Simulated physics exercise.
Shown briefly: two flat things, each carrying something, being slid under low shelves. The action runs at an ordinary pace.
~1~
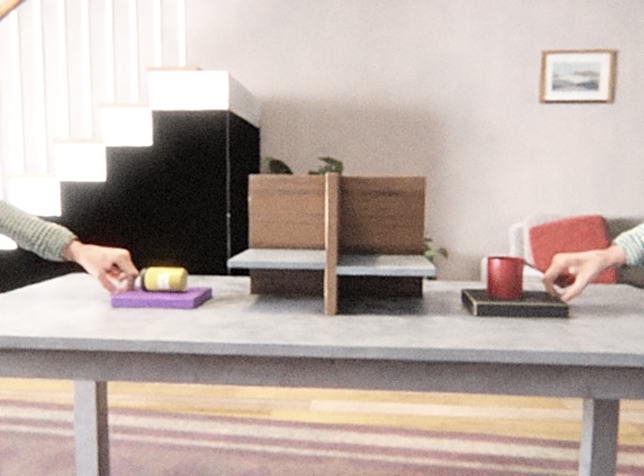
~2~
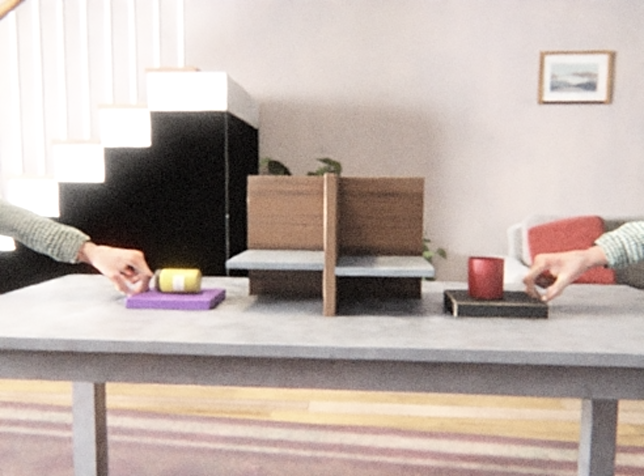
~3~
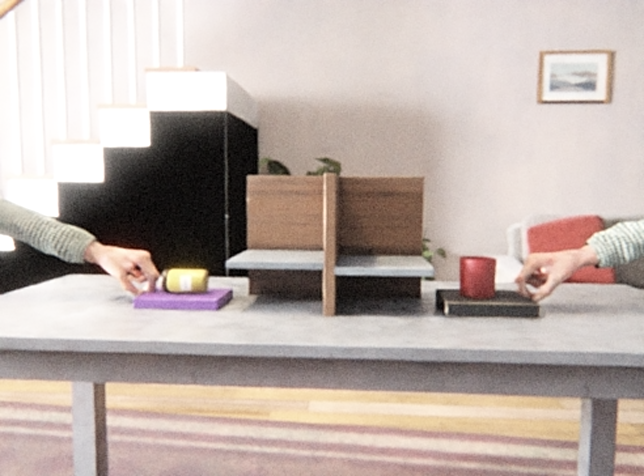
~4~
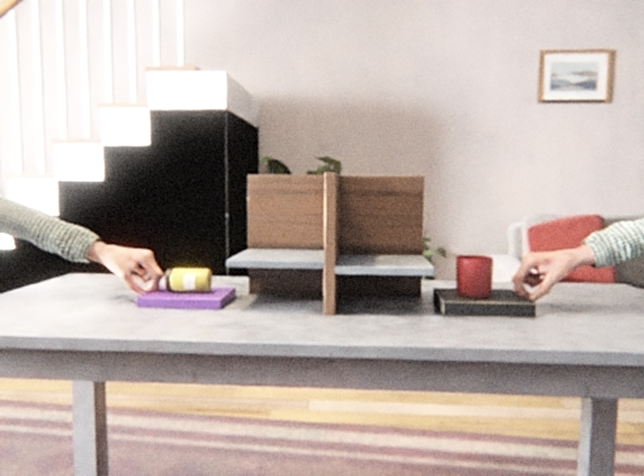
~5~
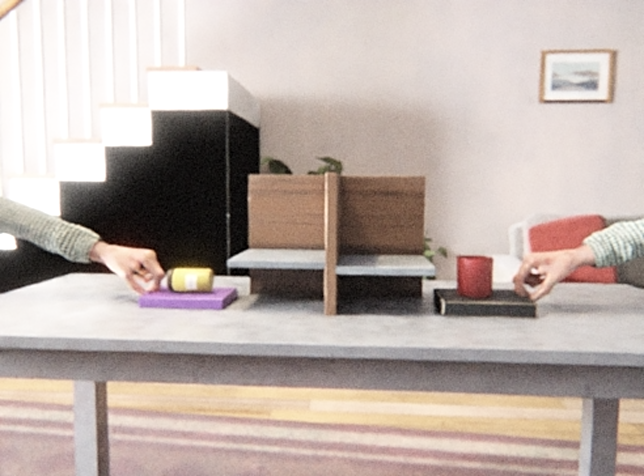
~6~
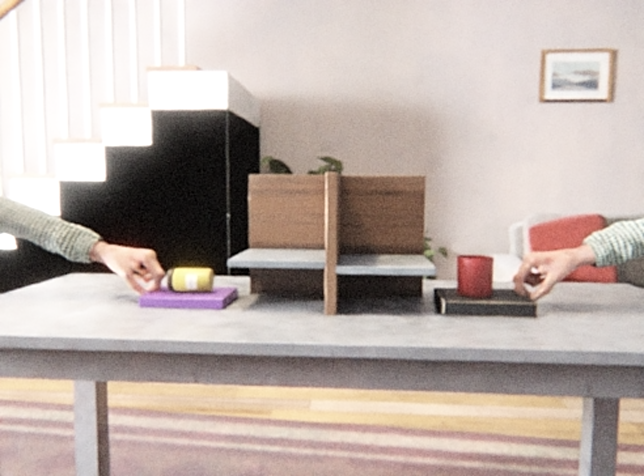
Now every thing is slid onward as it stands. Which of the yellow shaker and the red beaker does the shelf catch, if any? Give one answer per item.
Caught by the shelf? Yellow shaker - no, red beaker - yes.
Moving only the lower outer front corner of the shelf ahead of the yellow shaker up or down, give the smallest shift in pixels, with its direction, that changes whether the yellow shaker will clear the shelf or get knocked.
Down by around 12 pixels.
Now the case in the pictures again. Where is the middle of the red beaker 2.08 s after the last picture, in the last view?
I'd look for it close to (450, 282).
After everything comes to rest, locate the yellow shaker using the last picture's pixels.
Around (279, 282).
Then, 1.40 s on from there, yellow shaker riding along near (256, 282); red beaker pushed back on its carrier near (448, 275).
Then, 2.08 s on from there, yellow shaker riding along near (279, 282); red beaker turned 42° from its first pose near (450, 282).
In the end, the yellow shaker clears the shelf, near (279, 282); the red beaker strikes the shelf, near (473, 290).
